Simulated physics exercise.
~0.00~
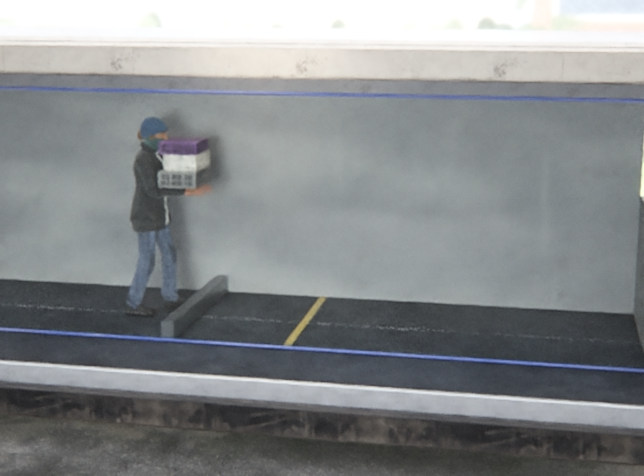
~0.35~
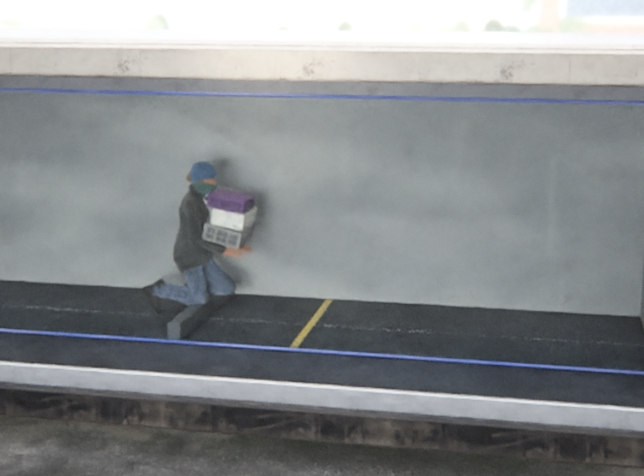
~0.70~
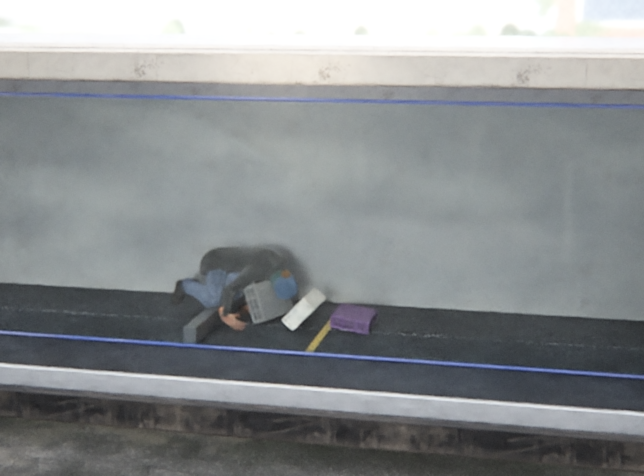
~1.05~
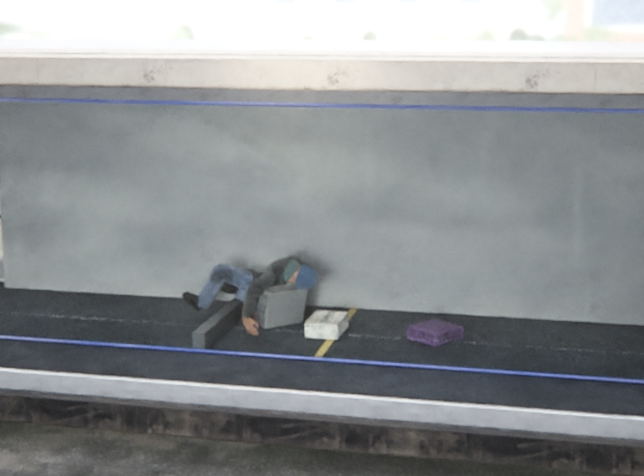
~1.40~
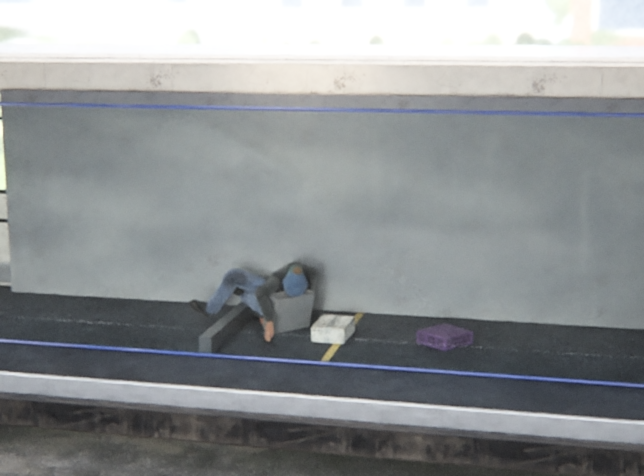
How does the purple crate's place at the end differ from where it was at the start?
At the start it is on top of the stack in the person's arms, left of the yellow line. At the end it lies on the floor to the right of the line.
